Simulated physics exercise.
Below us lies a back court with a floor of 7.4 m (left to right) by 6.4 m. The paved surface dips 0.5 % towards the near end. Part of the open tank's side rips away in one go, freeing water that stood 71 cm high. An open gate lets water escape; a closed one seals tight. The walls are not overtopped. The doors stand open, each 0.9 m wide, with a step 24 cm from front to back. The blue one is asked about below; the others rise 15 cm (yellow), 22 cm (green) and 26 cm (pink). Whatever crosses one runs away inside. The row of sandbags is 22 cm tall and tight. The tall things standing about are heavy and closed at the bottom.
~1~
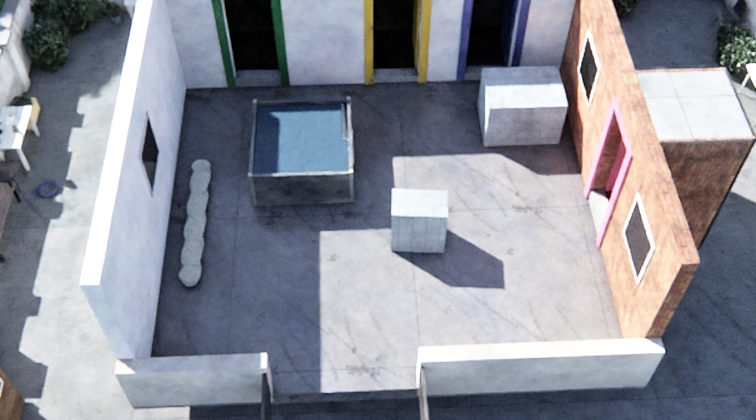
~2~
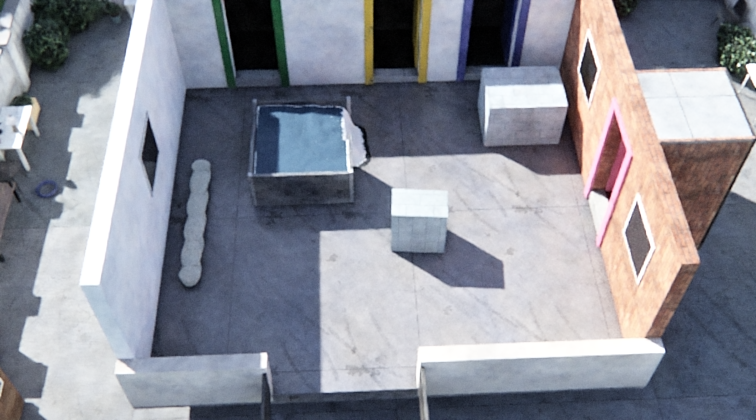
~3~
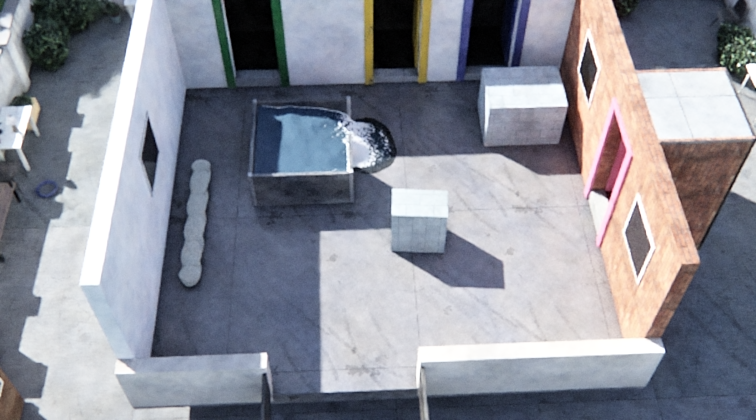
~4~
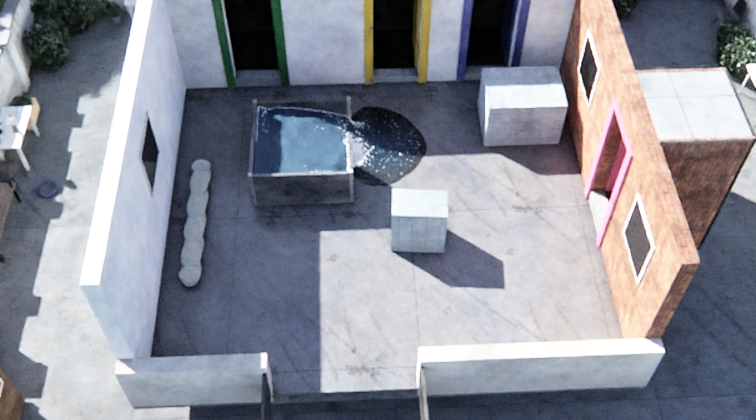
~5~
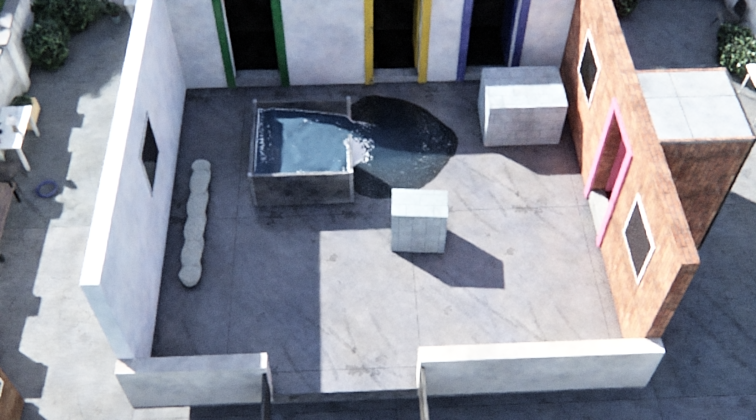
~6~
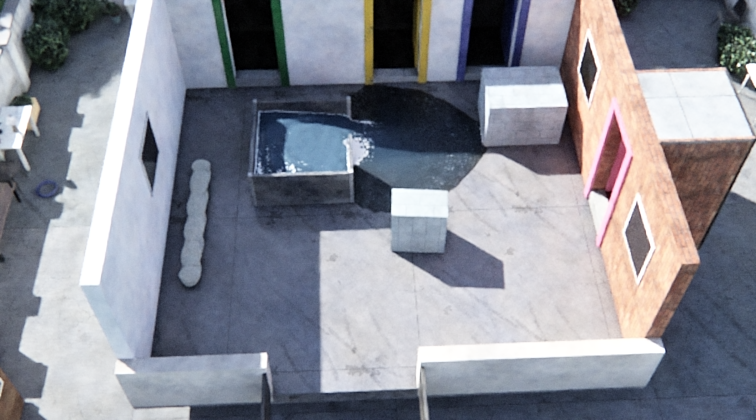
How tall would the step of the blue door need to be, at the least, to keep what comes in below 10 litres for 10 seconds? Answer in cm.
Close to 23 cm is just enough.
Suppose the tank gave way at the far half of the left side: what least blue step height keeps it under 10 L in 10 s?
Some 8.0 cm.
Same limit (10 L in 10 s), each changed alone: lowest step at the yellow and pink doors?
About 11.5 cm at yellow and 14.5 cm at pink.
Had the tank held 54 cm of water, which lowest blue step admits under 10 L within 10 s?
About 16 cm.
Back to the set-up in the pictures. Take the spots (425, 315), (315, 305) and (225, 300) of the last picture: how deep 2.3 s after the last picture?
Roughly 0, 0 and 0 cm, in turn.
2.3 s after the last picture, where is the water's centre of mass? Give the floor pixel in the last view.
At about (422, 156).
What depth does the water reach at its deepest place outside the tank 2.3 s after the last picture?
About 26 cm.
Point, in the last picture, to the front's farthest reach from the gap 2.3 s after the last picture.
Near (630, 365).
Then, 0.7 s after the last picture water covers 25 % of the floor, deepest (36 cm) near (353, 140); 19 cm at the blue door, 0 litres in over its 16 cm step.
Then, 2.3 s after the last picture water covers 35 % of the floor, deepest (26 cm) near (549, 81); 16 cm at the blue door, 31 litres in over its 16 cm step.
Then, 9.3 s after the last picture water covers 85 % of the floor, deepest (12 cm) near (630, 365); 5 cm at the blue door, 35 litres in over its 16 cm step.
At the blue door as built, the water peaked near 25 cm, 1.1 s after the last picture.
Run again over the same 10 s with other heights there, 15 litres in over 21 cm, 3 litres over 28.5 cm. The limit of 10 litres is kept from about 23 cm up.
